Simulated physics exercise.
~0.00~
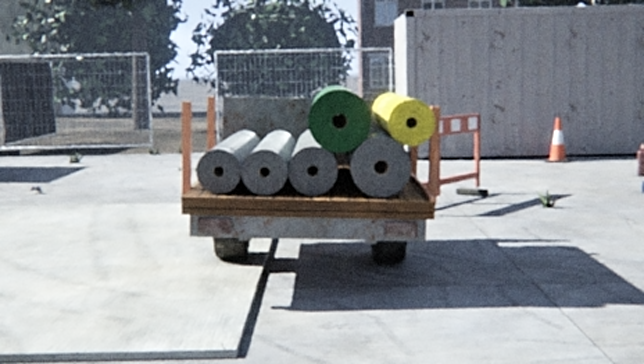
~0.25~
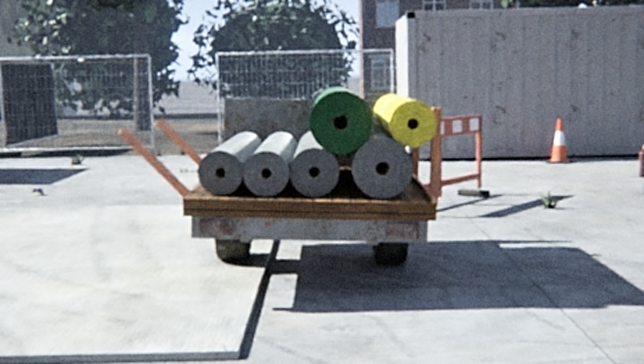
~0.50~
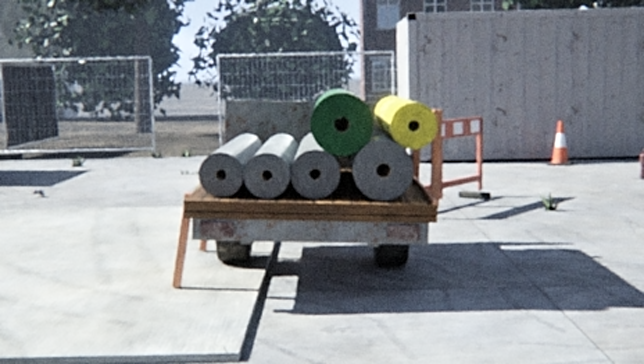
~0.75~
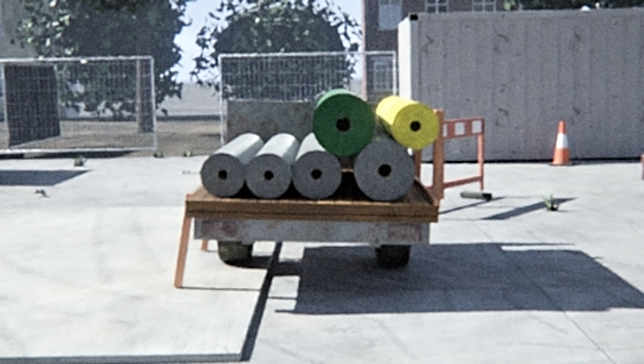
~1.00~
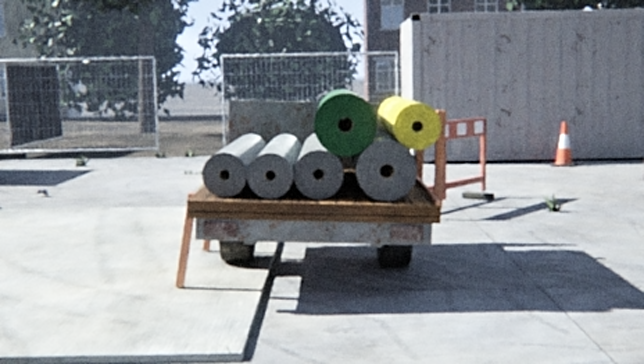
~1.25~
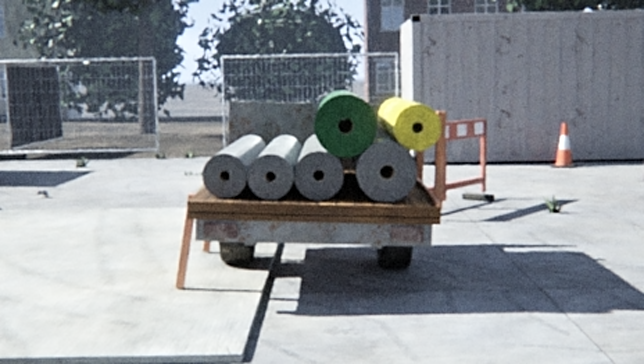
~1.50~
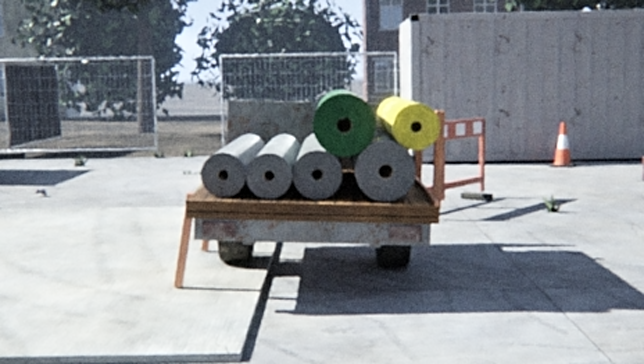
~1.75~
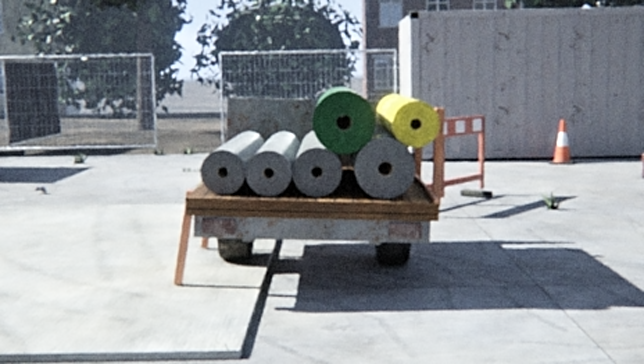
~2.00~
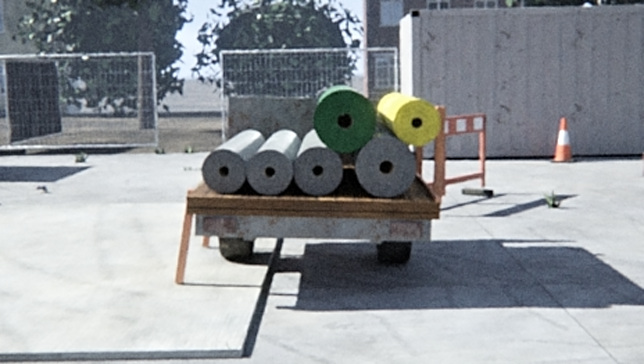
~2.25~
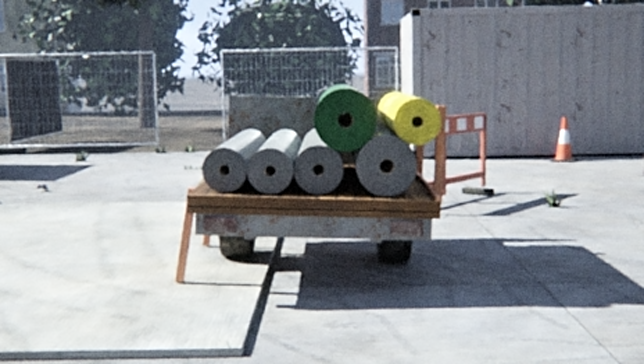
The orange posts on the left edge of a parked flatbed trailer swing outward and down until they hang below the deck, while those on the right stay upright. The green, yellow and grey rolls stay stacked in place, and none falls off.
